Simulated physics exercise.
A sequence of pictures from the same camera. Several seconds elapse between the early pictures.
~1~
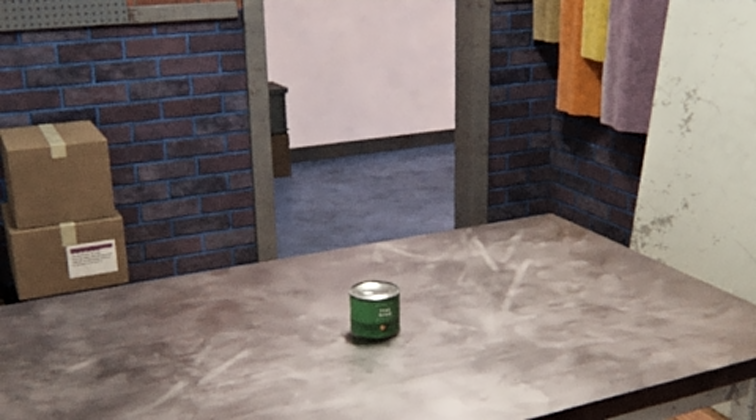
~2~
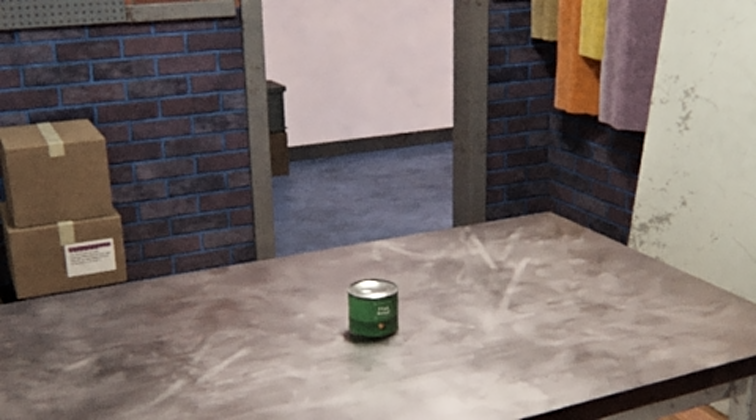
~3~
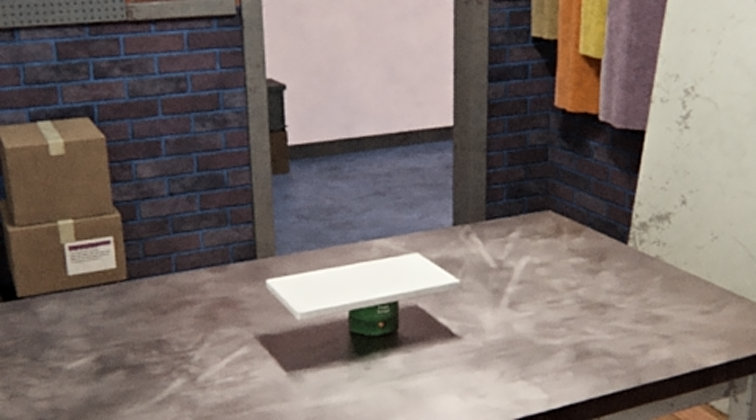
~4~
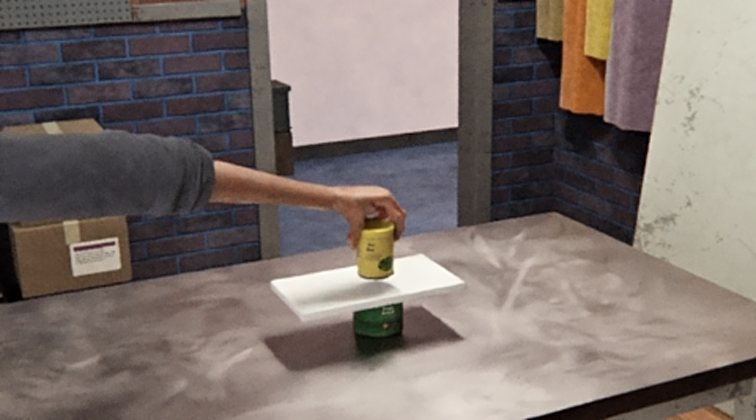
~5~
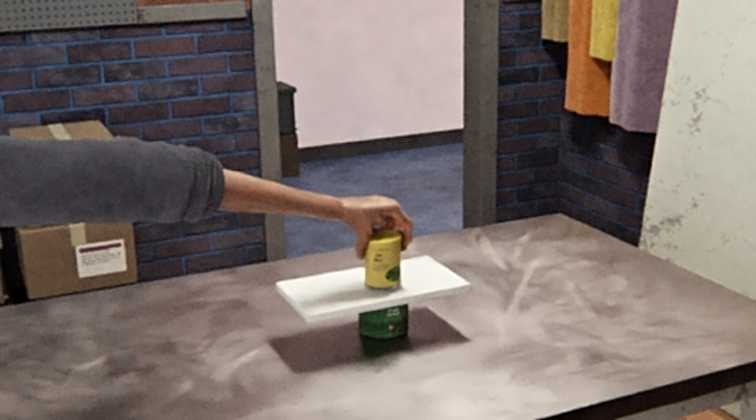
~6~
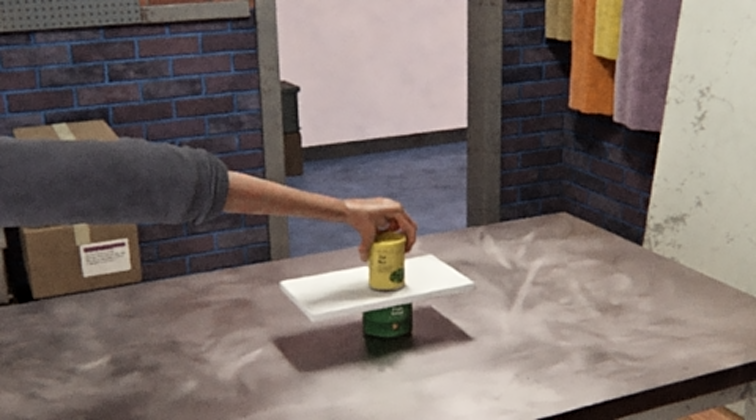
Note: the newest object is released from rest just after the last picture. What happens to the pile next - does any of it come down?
It never falters.
Then, 0.80 s after the last picture, nothing has stirred.
Then, 1.70 s after the last picture, yellow tin resting near (387, 262).
At rest, all 3 in place. Seen from the same camera at the end, yellow tin near (387, 262). The stack stays up.
